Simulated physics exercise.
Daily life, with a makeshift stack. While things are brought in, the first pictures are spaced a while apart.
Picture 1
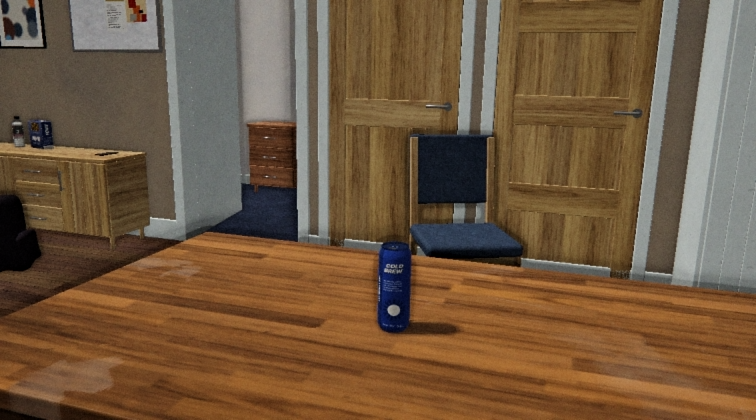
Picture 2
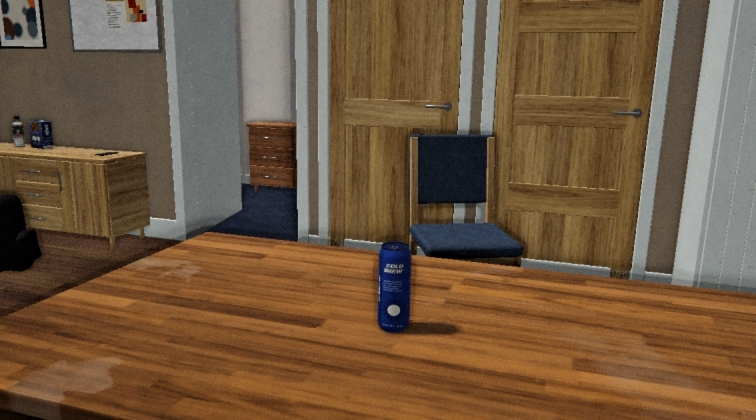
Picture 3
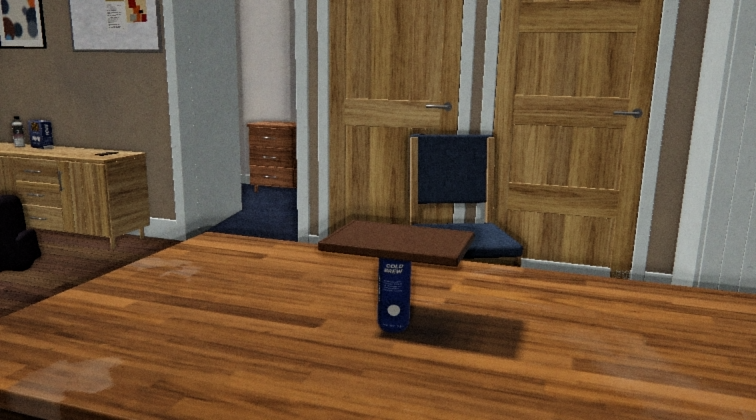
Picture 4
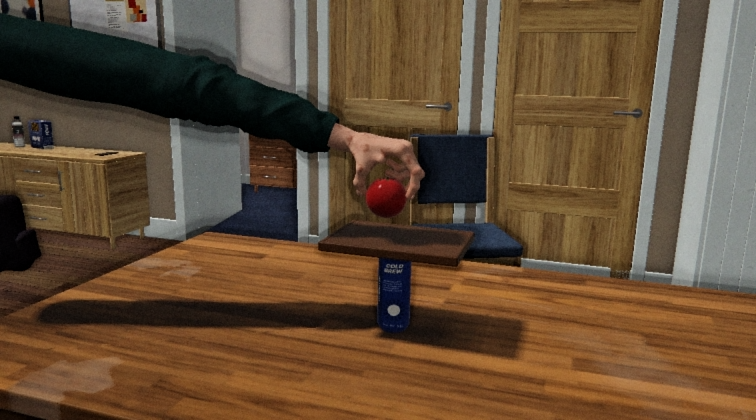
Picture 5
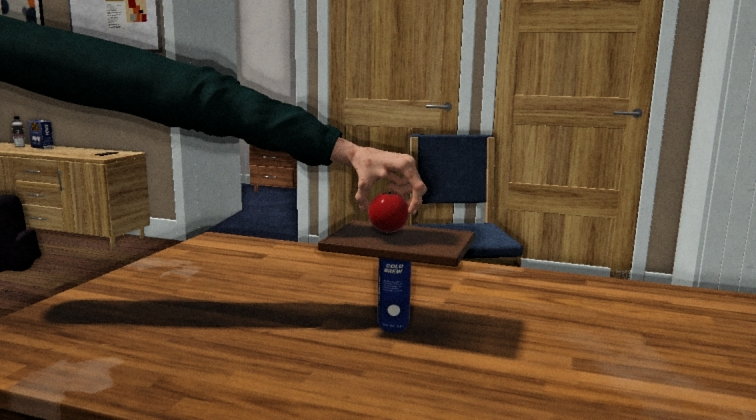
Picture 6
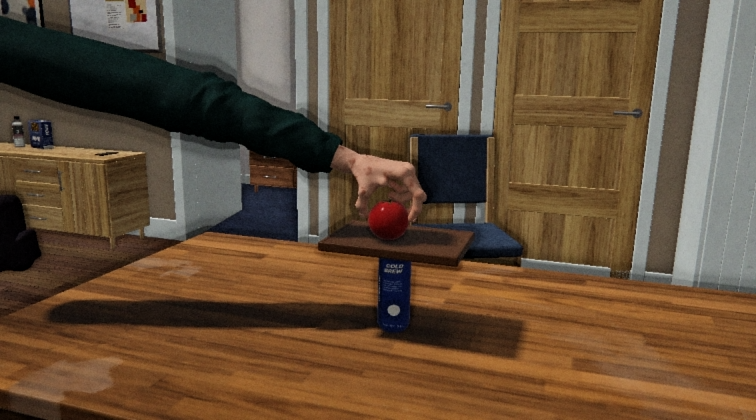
At the start, a blue can stands alone on a wooden table, with a chair and doors behind it. A flat brown lid then appears balanced across the top of the can. Next, an arm in a dark green sleeve reaches in from the left and lowers a red tomato slightly onto the lid.
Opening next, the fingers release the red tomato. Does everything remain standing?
Yes.
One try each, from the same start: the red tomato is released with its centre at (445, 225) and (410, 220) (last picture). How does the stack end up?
Result of try one: Collapse; result of try two: No collapse.
Then, 0.60 s on from there, no change.
Then, 1.30 s on from there, red tomato resting near (388, 221).
In the end, all 3 unmoved. At the end, from the last picture's camera, red tomato near (388, 221). The stack stays up.
